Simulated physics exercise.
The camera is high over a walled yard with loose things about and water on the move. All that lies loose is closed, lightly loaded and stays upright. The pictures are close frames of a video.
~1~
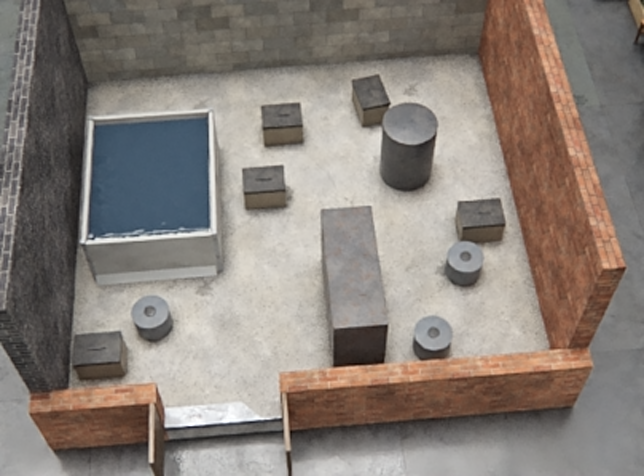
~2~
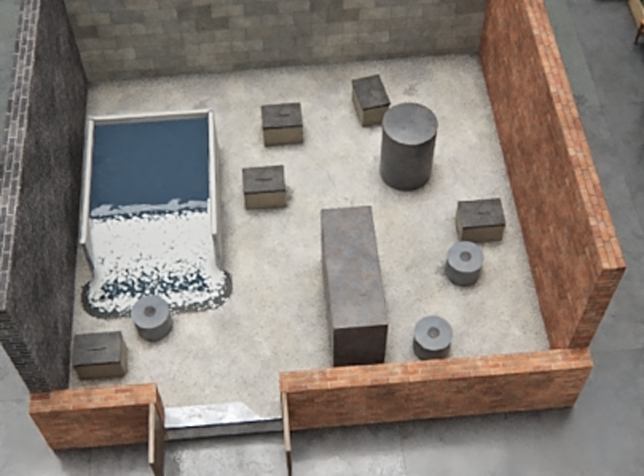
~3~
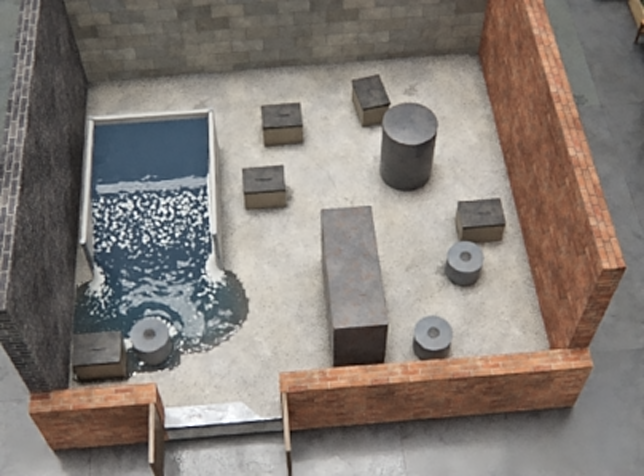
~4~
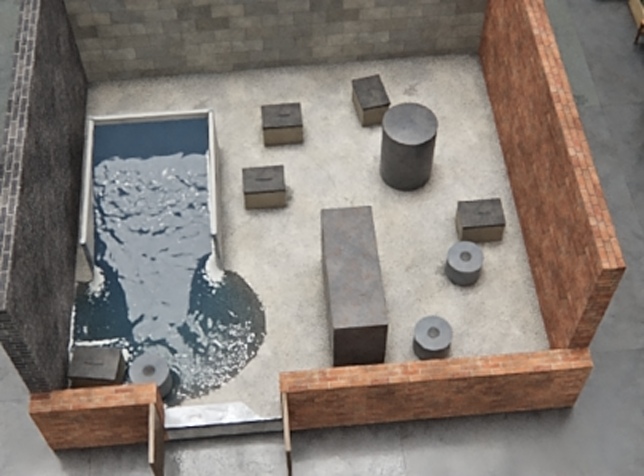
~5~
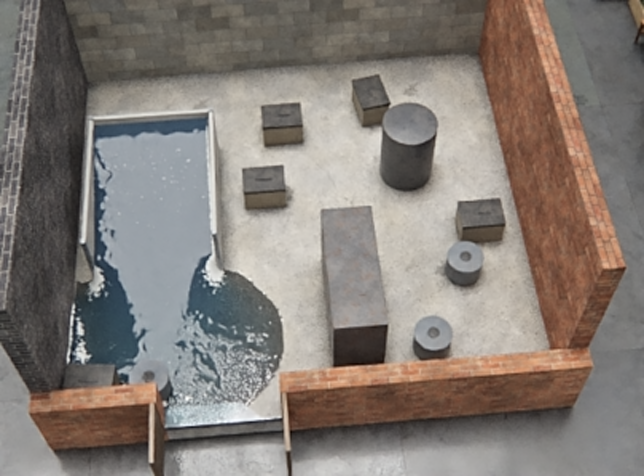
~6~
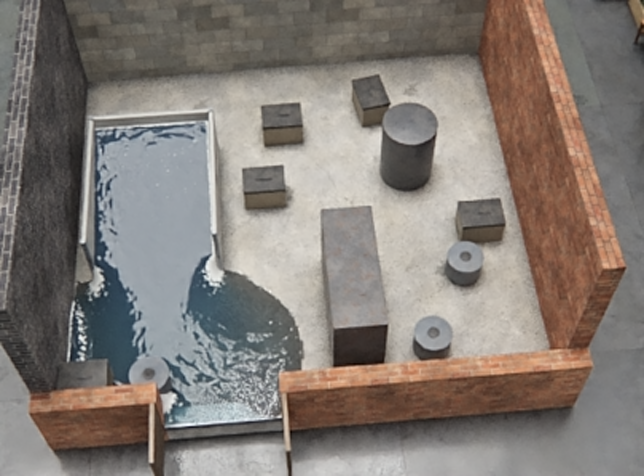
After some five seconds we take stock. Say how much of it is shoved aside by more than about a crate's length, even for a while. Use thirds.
That comes to from one to two thirds.
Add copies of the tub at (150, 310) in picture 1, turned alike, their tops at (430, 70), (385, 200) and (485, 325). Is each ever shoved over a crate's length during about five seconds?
In turn: Less than that, less than that, yes.
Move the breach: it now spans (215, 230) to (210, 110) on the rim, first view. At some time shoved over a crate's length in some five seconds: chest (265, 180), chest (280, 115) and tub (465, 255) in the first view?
One after the other: Moved that far, swept aside, pushed that far.
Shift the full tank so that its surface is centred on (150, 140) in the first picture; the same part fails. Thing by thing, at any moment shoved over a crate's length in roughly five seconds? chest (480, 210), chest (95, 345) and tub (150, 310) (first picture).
In that order: No, that far or more, yes.
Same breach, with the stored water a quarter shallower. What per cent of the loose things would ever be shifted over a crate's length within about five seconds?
About 40 per cent.
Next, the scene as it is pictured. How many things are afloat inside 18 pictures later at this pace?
It comes to 0.
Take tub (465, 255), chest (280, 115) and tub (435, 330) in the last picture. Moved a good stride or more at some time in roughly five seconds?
As listed: Never so far, less than that, that far or more.
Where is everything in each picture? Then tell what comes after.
A tub at (150, 311) rests on the ground; a chest at (97, 347) rests on the ground; 0 of 8 have shifted, in the first picture.
A tub at (150, 311), on the bottom; a chest at (97, 347) rests on the ground; 0 of 8 have shifted, in the second picture.
A tub at (150, 334) rests on the ground, a stride from its start; a chest at (97, 348), on the bottom; 1 of 8 have shifted, in the third picture.
A tub at (149, 371), on the bottom, a stride from its start; a chest at (95, 362) rests on the ground, close to its start; 2 of 8 have shifted, in the fourth picture.
A tub at (149, 377) floats, a stride from its start; a chest at (89, 380), on the bottom, a stride from its start; 2 of 8 have shifted, in the fifth picture.
A tub at (149, 374), afloat, a stride from its start; a chest at (82, 377), afloat, a stride from its start; 2 of 8 have shifted, in the sixth picture.
A moment on, 1 of 8 are well off their spots; 2 afloat.
Next, 2 of 8 are well off their spots; 1 afloat.
Later, 3 of 8 are well off their spots; 0 afloat.
In the end, 3 of 8 are well off their spots, and 3 have been at some point; 1 afloat.
